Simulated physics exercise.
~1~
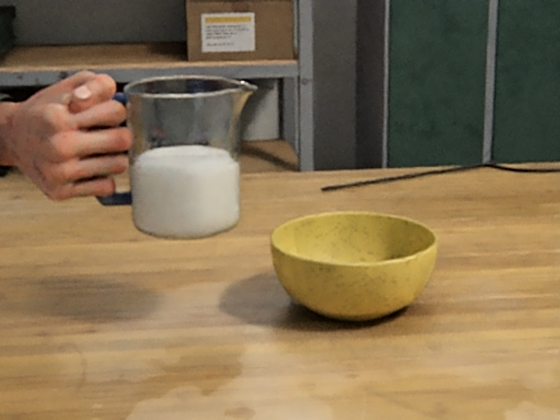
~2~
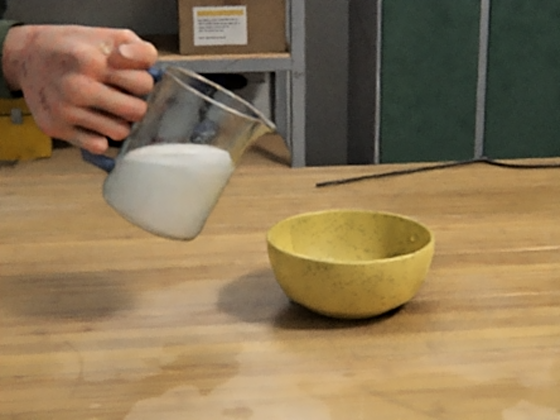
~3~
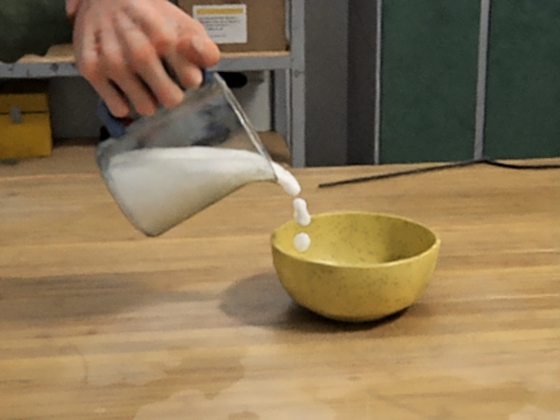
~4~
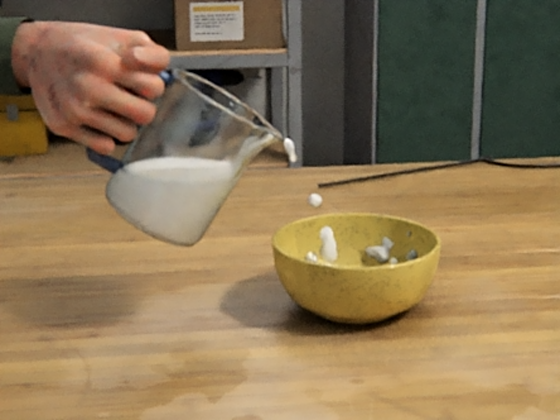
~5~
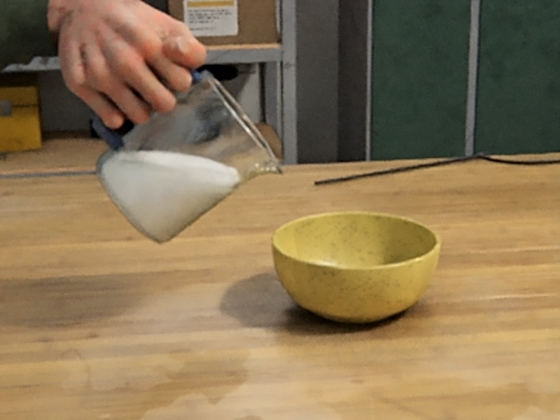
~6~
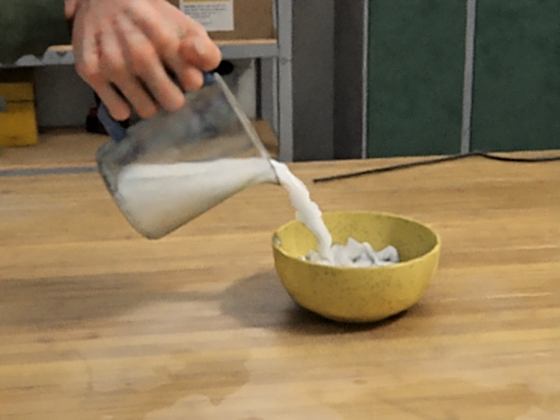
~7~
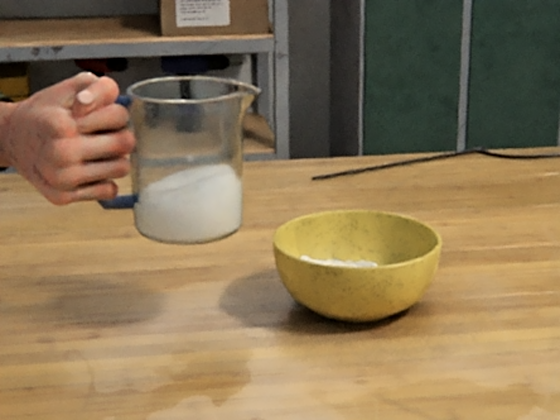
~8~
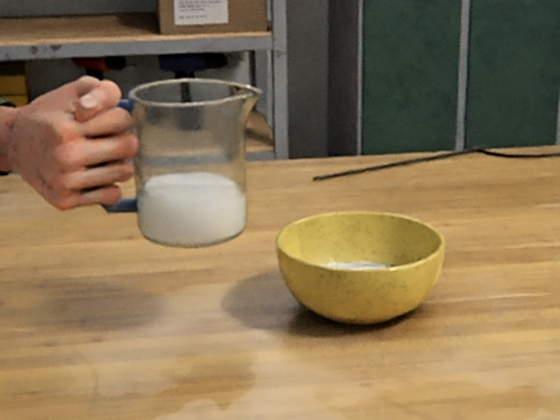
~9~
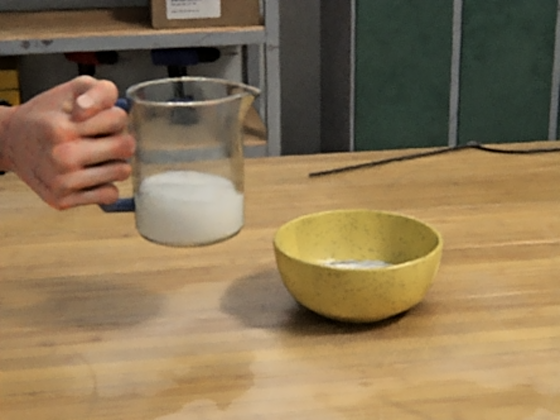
A hand tips a glass pitcher twice, pouring milk into a yellow bowl, then levels it.
